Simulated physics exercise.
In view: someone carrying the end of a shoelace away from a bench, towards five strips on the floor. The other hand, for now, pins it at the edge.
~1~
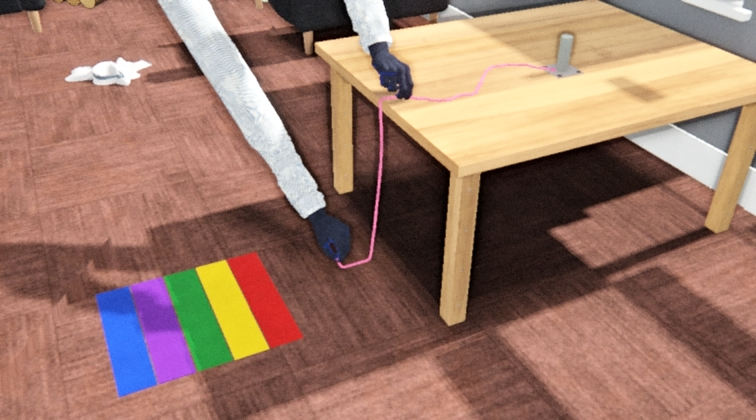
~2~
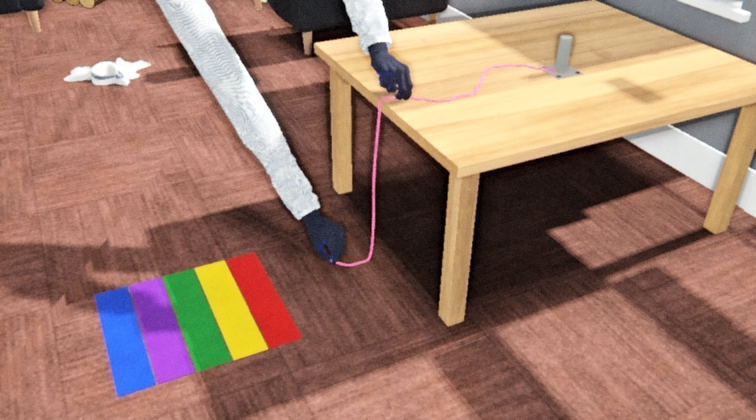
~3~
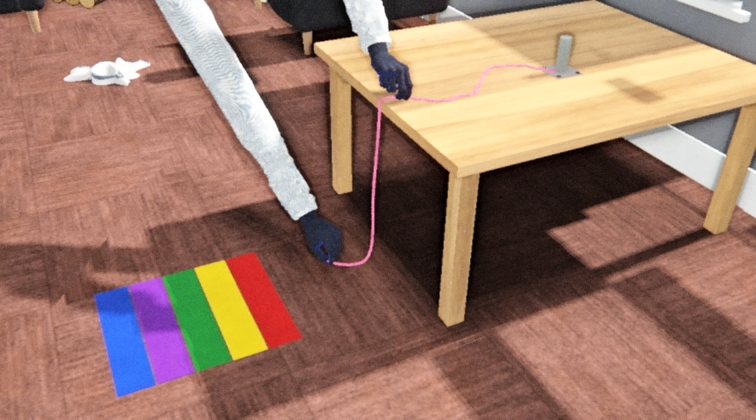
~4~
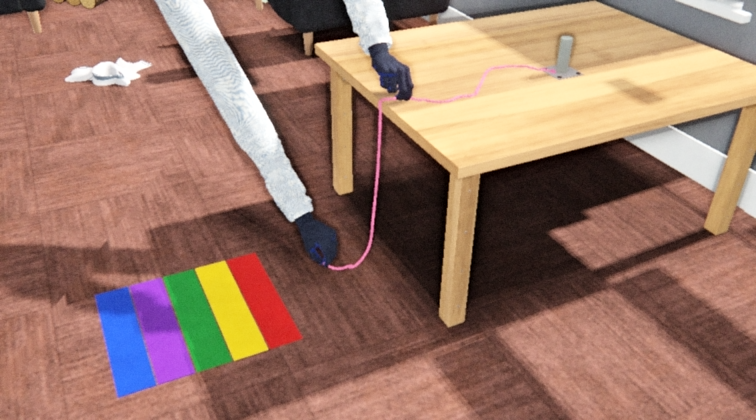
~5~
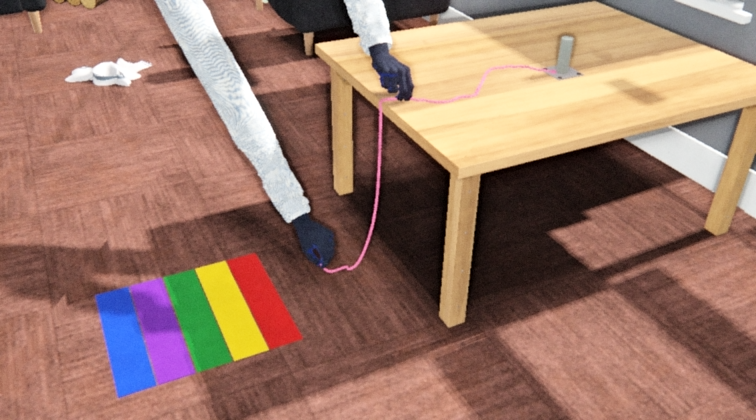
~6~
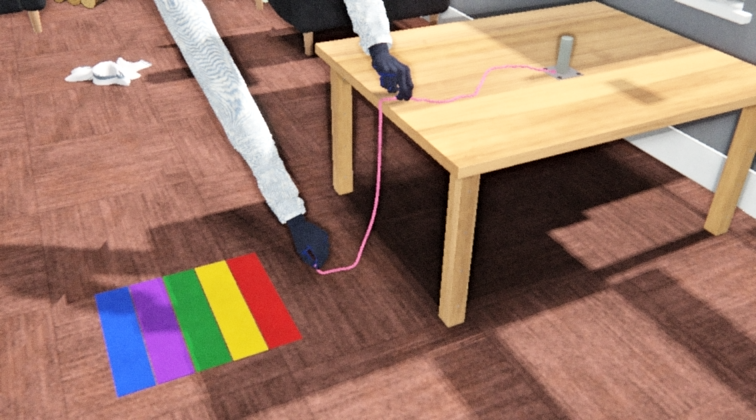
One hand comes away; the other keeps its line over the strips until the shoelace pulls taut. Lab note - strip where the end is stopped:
Purple strip.
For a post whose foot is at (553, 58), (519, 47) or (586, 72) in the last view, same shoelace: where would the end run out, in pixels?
Respectively (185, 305), (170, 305) and (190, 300).
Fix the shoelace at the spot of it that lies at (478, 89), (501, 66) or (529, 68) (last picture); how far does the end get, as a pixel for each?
In that order: (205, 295), (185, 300) and (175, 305).
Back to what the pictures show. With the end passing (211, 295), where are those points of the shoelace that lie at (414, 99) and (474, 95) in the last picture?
Mark one about (379, 122), mark two about (428, 94).
Soon after, end near (211, 295); over yellow.
After that, end near (178, 304); over green.
At the stop, end near (157, 310); over purple. The end stops over the purple strip.
